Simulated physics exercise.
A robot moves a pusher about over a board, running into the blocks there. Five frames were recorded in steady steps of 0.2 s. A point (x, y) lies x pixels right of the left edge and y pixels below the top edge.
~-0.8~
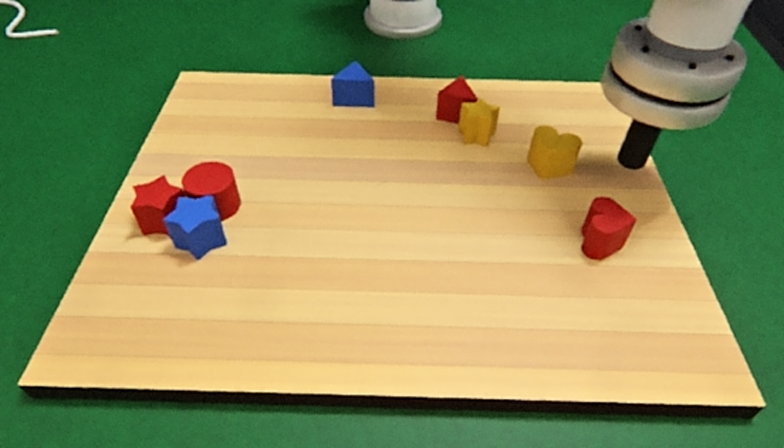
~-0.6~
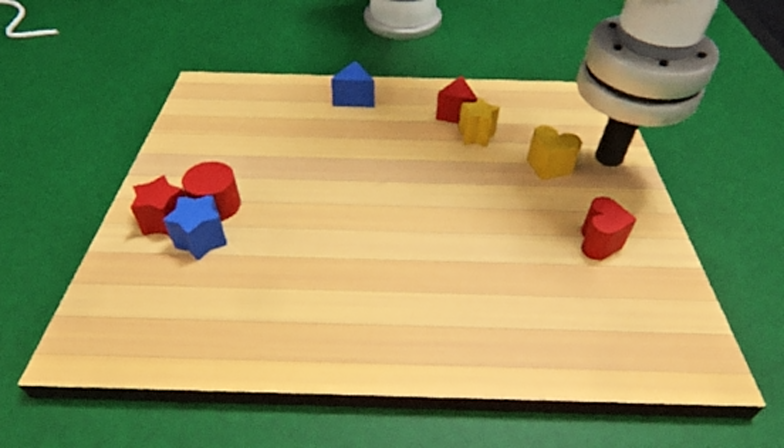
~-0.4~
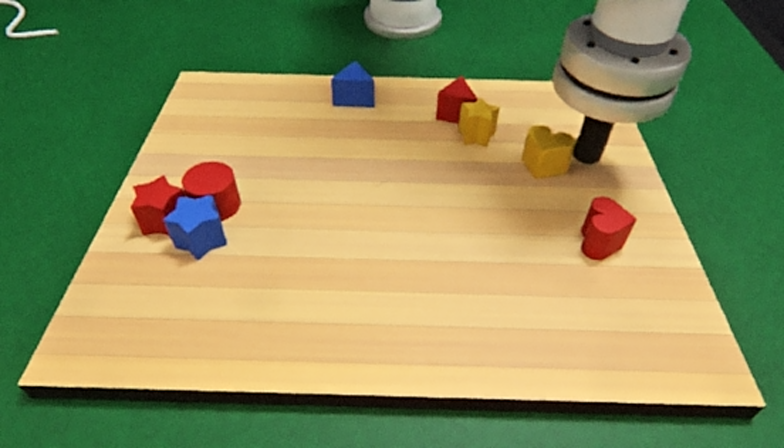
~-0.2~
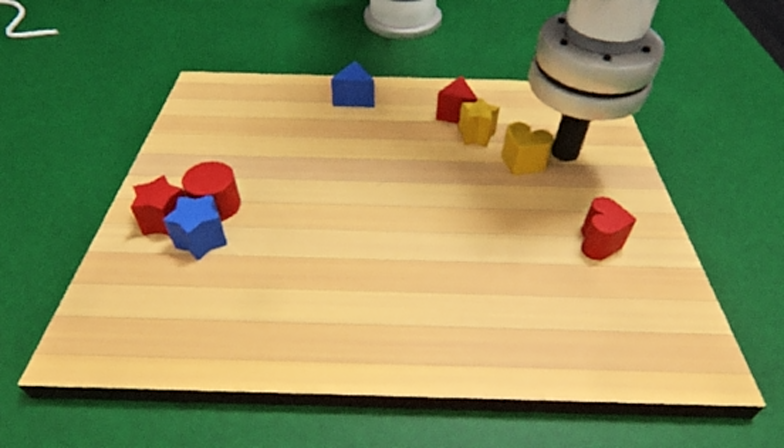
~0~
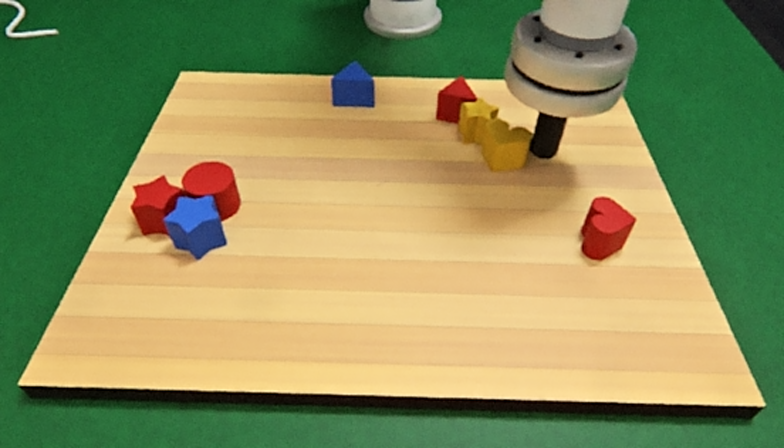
The footage shows a robot's dark pusher moving left over a wooden board of red, blue and yellow blocks, meeting the yellow heart and pushing it a short way left, up beside the yellow star.
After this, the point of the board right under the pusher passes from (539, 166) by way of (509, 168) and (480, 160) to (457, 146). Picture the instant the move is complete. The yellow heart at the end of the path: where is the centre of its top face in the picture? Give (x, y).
Roughly at (423, 119).
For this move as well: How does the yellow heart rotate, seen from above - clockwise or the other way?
It is turned anticlockwise.
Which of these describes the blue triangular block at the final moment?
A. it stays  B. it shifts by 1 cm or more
Option A.
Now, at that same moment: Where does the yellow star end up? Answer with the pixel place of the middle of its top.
The centre of its top face lies at (458, 99).
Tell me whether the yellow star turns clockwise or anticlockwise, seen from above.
Viewed from above: Clockwise.
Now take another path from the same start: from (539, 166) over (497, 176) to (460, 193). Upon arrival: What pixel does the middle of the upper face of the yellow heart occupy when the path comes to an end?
Its top middle: (459, 135).
The first path, step by step. One third of the way, pusher at (512, 153); yellow star at (469, 107), turned 50° clockwise; yellow heart at (476, 132).
Two thirds of the way, pusher at (482, 146); yellow star at (462, 107), turned 80° clockwise; yellow heart at (446, 125).
At the end, pusher at (459, 131); blue triangular block not moved; red triangular block at (460, 83); yellow star at (458, 99), turned 105° clockwise; yellow heart at (423, 119), turned 30° anticlockwise.
